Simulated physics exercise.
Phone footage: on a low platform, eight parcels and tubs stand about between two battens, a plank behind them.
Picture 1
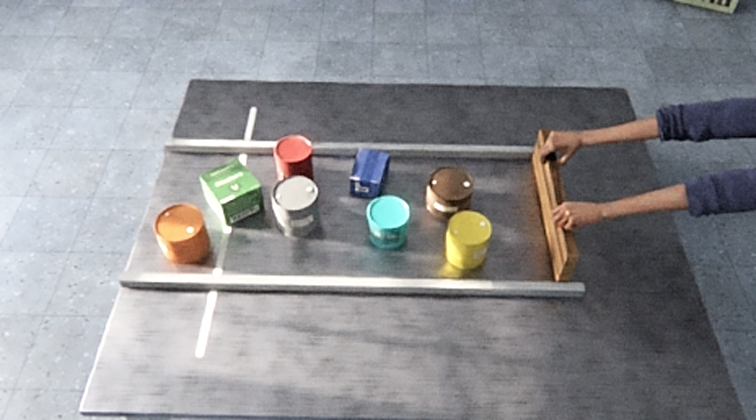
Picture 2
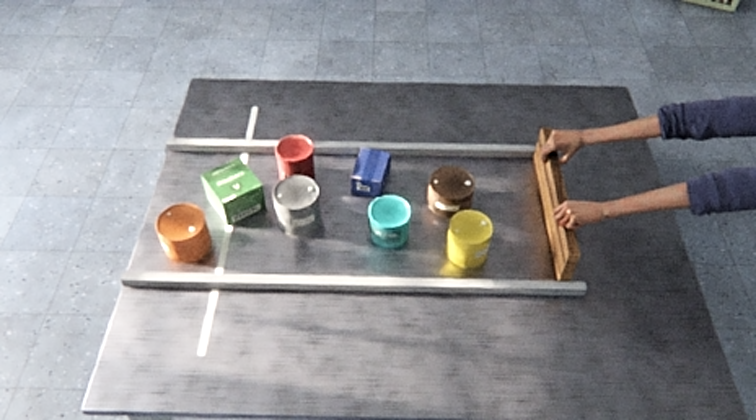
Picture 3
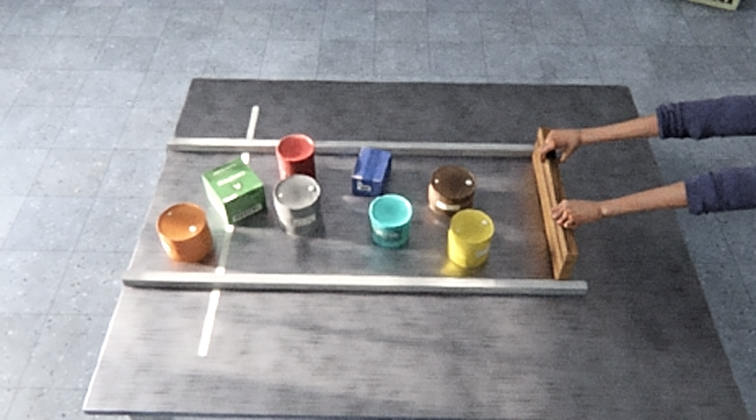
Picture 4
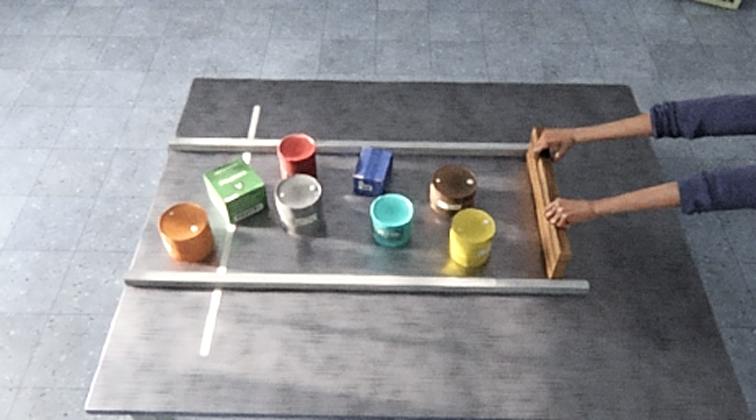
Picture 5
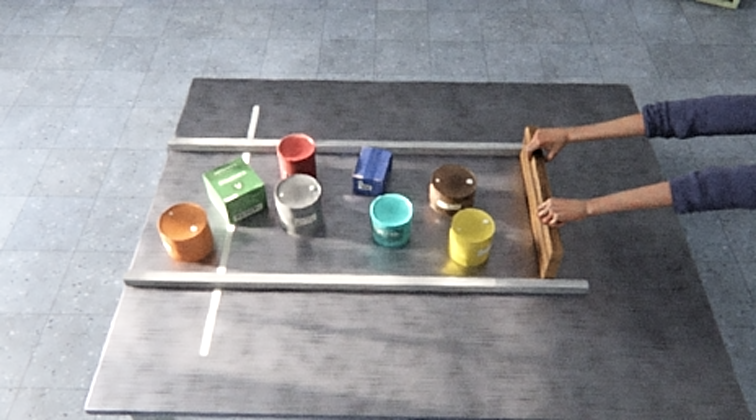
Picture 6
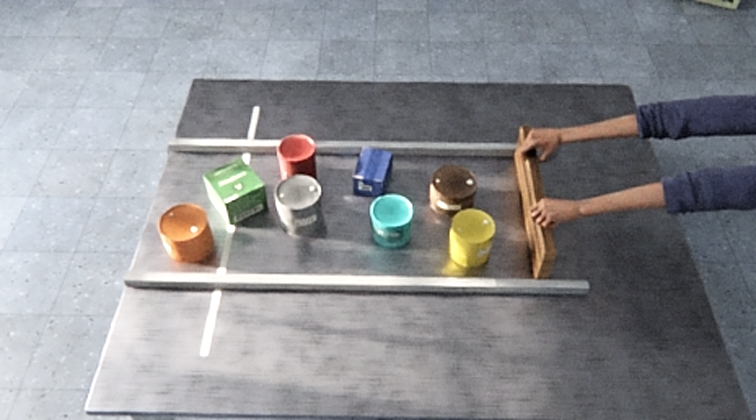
Two hands sliding a wooden plank slightly left between two rails, toward eight colourful tubs and boxes standing still on a dark platform.
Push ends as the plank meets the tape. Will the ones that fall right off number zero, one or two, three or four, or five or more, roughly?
The tally of falls will come to a mere one or two.
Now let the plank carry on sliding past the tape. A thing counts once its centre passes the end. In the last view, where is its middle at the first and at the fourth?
(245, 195) and (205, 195).
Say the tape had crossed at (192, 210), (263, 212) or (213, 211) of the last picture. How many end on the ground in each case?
Ground tally per try: 4 / 0 / 1.
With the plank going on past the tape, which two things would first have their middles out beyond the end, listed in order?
Counting earliest first, you get the green box, after which comes the red pail.
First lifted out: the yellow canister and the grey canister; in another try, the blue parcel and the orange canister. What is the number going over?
That gives 0 in the first case, then 0 in the second.
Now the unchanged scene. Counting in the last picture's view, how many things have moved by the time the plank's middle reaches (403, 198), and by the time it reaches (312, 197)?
That makes 4 at the first spot and 7 at the second.
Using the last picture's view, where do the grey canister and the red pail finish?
The grey canister at (175, 197), the red pail at (180, 158).
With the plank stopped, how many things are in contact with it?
That comes to 4.
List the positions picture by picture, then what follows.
Orange canister (183, 234); green box (233, 192); red pail (295, 163); plank (553, 203); tape (231, 212), in the first frame.
Green box (234, 191); turquoise pail (390, 222), in the second frame.
Red pail (297, 162); yellow canister (470, 239), in the third frame.
Orange canister (187, 233); brown canister (453, 191), in the fourth frame.
Green box (236, 191); blue parcel (373, 171), in the fifth frame.
Orange canister (187, 233); green box (236, 191); red pail (298, 162); plank (533, 200); tape (235, 211), in the sixth frame.
Soon after, none off yet; orange canister at rest near (187, 233); green box at rest near (236, 191); red pail at rest near (298, 162).
After that, none off yet; orange canister at rest near (187, 233); green box displaced a little near (232, 190); red pail displaced about its own width near (275, 161).
In the end, the number that fall off is one or two; gone, green box.
